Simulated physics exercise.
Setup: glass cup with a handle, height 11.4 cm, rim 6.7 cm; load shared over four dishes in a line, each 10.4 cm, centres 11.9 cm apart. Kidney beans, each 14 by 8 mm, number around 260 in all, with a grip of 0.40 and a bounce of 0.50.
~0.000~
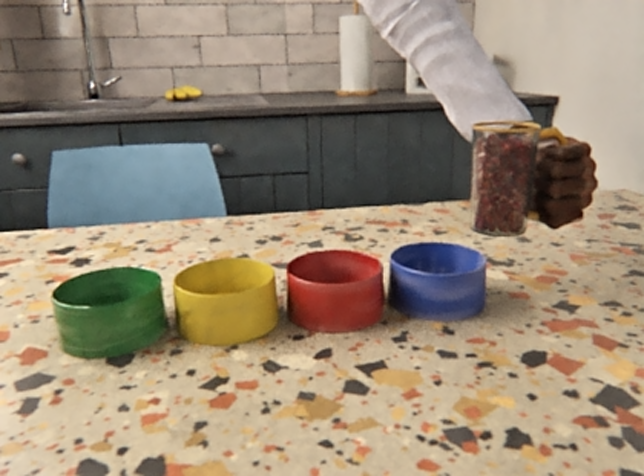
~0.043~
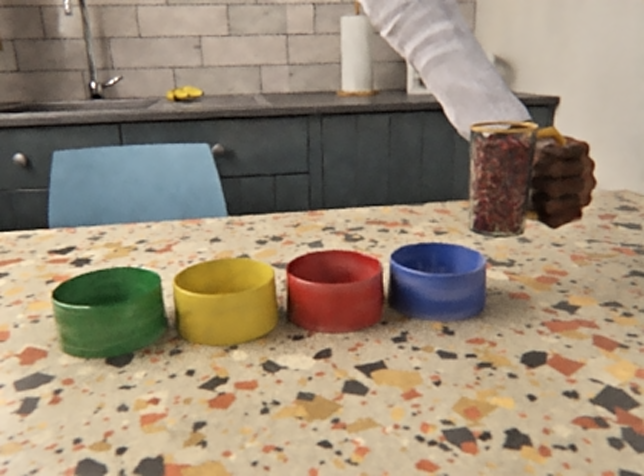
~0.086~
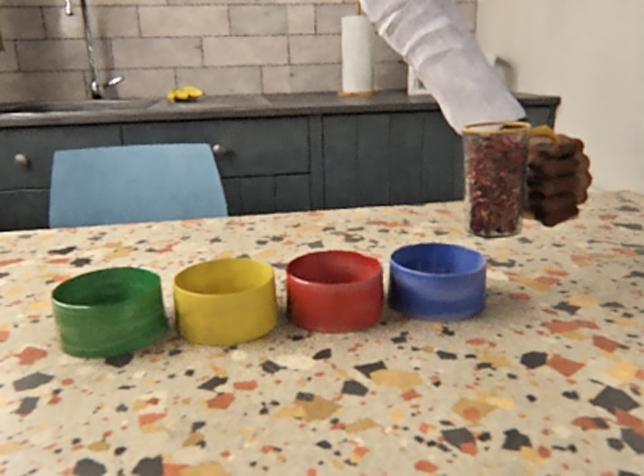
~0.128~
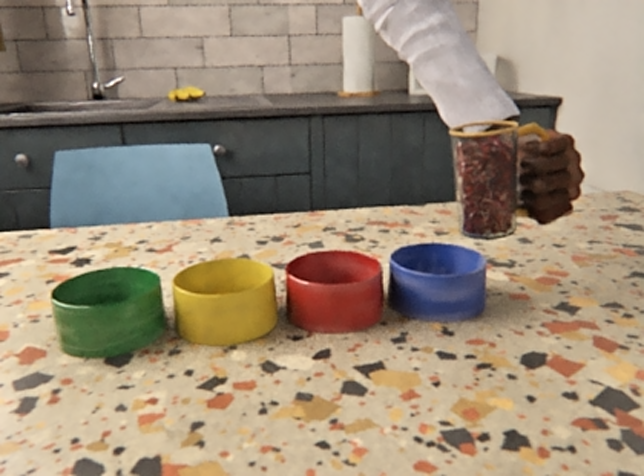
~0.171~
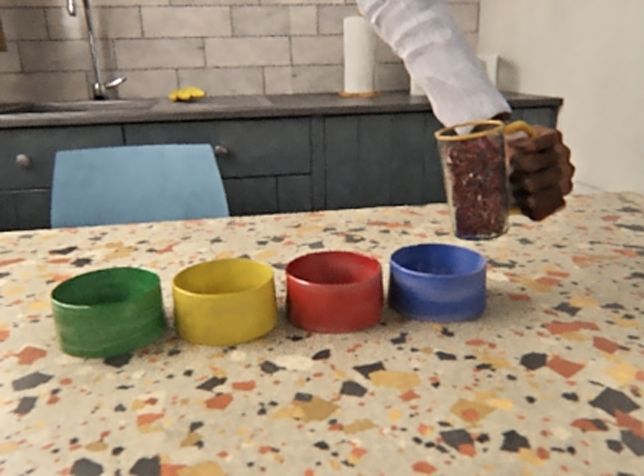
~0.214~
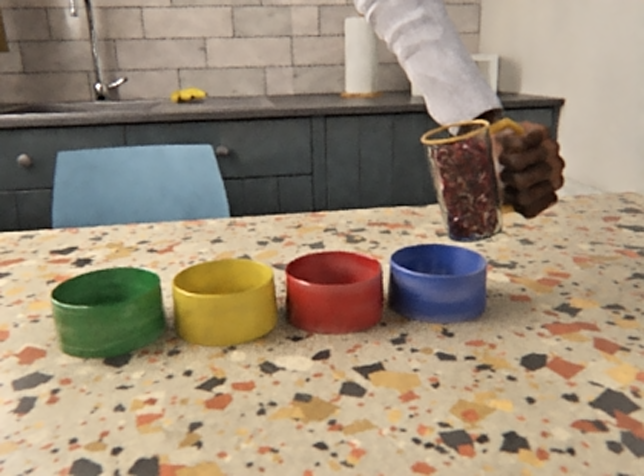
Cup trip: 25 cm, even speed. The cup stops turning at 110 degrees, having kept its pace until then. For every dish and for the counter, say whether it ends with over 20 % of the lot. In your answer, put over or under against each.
Red - under; blue - under; green - under; yellow - over; counter - under.
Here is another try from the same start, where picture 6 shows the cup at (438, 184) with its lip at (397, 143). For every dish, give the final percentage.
Red 0; blue 0; green 0; yellow 100.
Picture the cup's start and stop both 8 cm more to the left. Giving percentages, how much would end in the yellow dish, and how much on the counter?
In that case the yellow dish gets 0 and the counter 0.
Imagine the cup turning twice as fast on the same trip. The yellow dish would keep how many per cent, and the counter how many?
The yellow dish would get 90 and the counter 10.
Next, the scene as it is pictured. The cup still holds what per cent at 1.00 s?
Reading: Approx. 100 %.
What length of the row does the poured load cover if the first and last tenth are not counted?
Roughly 6 cm of the row.
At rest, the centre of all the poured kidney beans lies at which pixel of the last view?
Close to pixel (223, 301).
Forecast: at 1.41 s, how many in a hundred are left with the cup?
Somewhere near 60 per cent.
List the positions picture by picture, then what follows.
Cup at (502, 179), tilt 0 degrees, lip at (476, 128), moved 0.0 cm; middle of the pieces at (503, 187); blue dish at (438, 258); red dish at (334, 266); yellow dish at (225, 276); green dish at (108, 286), in the first picture.
Cup at (500, 179), tilt 1 degrees, lip at (474, 129), moved 0.2 cm; middle of the pieces at (501, 187), in the second picture.
Cup at (495, 180), tilt 3 degrees, lip at (466, 130), moved 0.9 cm; middle of the pieces at (496, 188), in the third picture.
Cup at (486, 181), tilt 7 degrees, lip at (454, 133), moved 1.9 cm; middle of the pieces at (488, 188), in the fourth picture.
Cup at (475, 181), tilt 11 degrees, lip at (439, 137), moved 3.1 cm; middle of the pieces at (478, 189), in the fifth picture.
Cup at (465, 183), tilt 15 degrees, lip at (425, 141), moved 4.3 cm; middle of the pieces at (469, 190); blue dish at (438, 259); red dish at (334, 268); yellow dish at (224, 277); green dish at (107, 286). Its pace works out near 95 degrees a second; the hand travels 28 cm a second, in the sixth picture.
After 0.68 s, tilt 60 degrees; cup holds 100 %.
Then, at 1.00 s, tilt 91 degrees; cup holds 100 %.
After 1.41 s, tilt 110 degrees; cup holds 60 %, yellow 40 %.
By 3.1 s all is still; red 0 %, blue 0 %, green 0 %, yellow 100 %, counter 0 %.
